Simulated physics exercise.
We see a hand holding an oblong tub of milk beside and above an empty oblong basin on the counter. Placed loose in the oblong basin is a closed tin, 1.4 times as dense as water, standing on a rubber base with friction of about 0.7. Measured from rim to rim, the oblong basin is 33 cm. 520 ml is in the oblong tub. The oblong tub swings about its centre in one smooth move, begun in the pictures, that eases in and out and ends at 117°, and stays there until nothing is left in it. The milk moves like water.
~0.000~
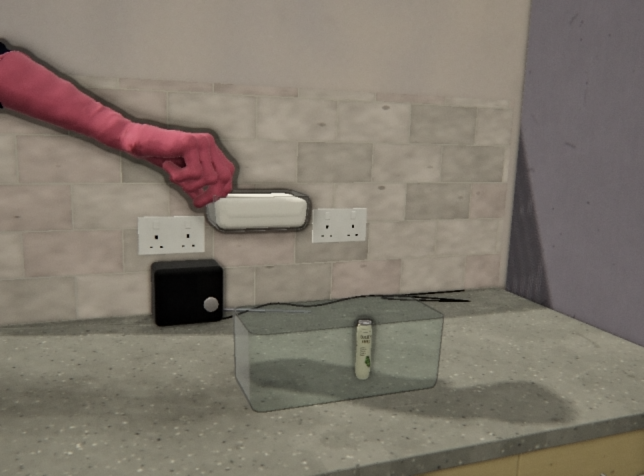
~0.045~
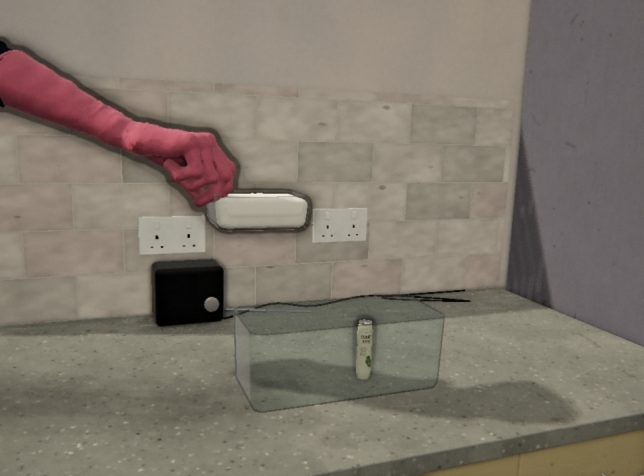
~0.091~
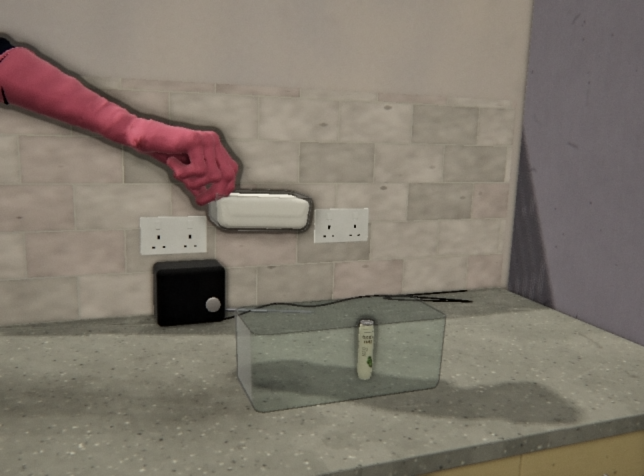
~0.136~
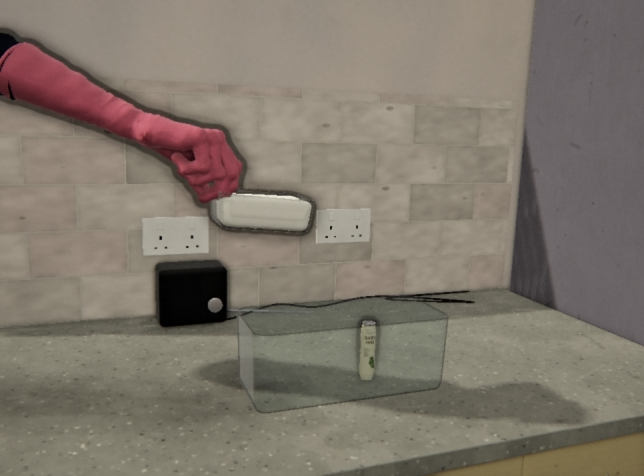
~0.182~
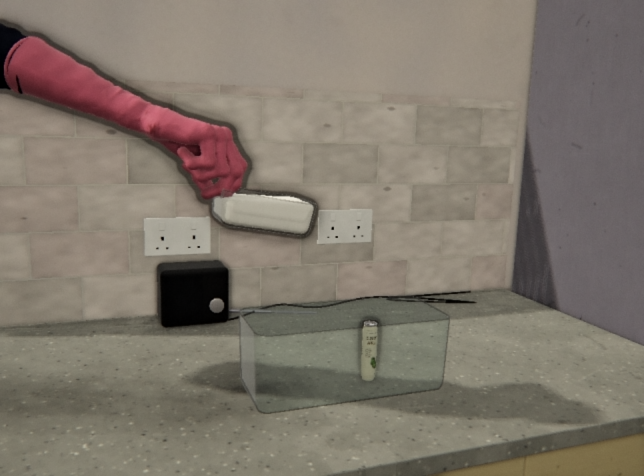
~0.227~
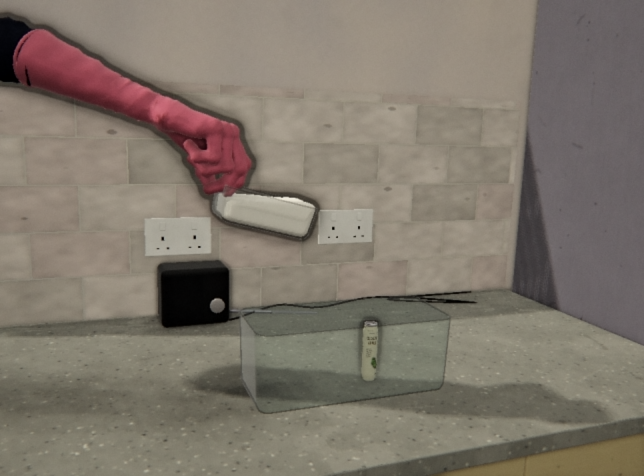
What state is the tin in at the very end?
Looks like it can take it.
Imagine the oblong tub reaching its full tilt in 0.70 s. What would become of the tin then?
In that case the tin stays vertical.
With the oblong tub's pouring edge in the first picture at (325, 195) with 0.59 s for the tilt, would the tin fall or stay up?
It tumbles.
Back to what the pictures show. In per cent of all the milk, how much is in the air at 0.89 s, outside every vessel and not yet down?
Airborne share: Near 5 %.
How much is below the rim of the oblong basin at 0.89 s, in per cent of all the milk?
Around 88 parts in a hundred.
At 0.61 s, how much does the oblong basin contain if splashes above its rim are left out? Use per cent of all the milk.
About 30%.
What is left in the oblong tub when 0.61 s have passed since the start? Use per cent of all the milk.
Around 14 percent.
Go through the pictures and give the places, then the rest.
In the first picture, it leans 0°; its right rim is at (301, 194); the milk meets the walls at (211, 198) and (298, 198); the oblong basin's rim runs from (241, 322) to (426, 306); the tin's top is at (365, 325).
In the second picture, it leans 1°; its right rim is at (301, 194); the milk meets the walls at (212, 198) and (298, 198).
In the third picture, it leans 2°; its right rim is at (303, 196); the milk meets the walls at (214, 198) and (300, 199).
In the fourth picture, it leans 5°; its right rim is at (305, 199); the milk meets the walls at (216, 198) and (303, 200).
In the fifth picture, it leans 9°; its right rim is at (307, 203); the milk meets the walls at (219, 198) and (305, 201).
In the sixth picture, it leans 14°; its right rim is at (308, 207); the milk meets the walls at (220, 197) and (307, 203); 1 per cent is over the edge.
Then, 0.61 s in, the tilt is 78° and 13 per cent is still to pour; the tin stands where it began.
Then, 0.89 s in, the tilt is 113° and 1 per cent is still to pour; the tin stands where it began.
Then, 1.18 s in, the tilt is 117° and 0 per cent is still to pour; the tin stands where it began.
Then, 1.50 s in, the tilt is 117° and 0 per cent is still to pour; the tin stands where it began.
Finally, the tin stands where it began.
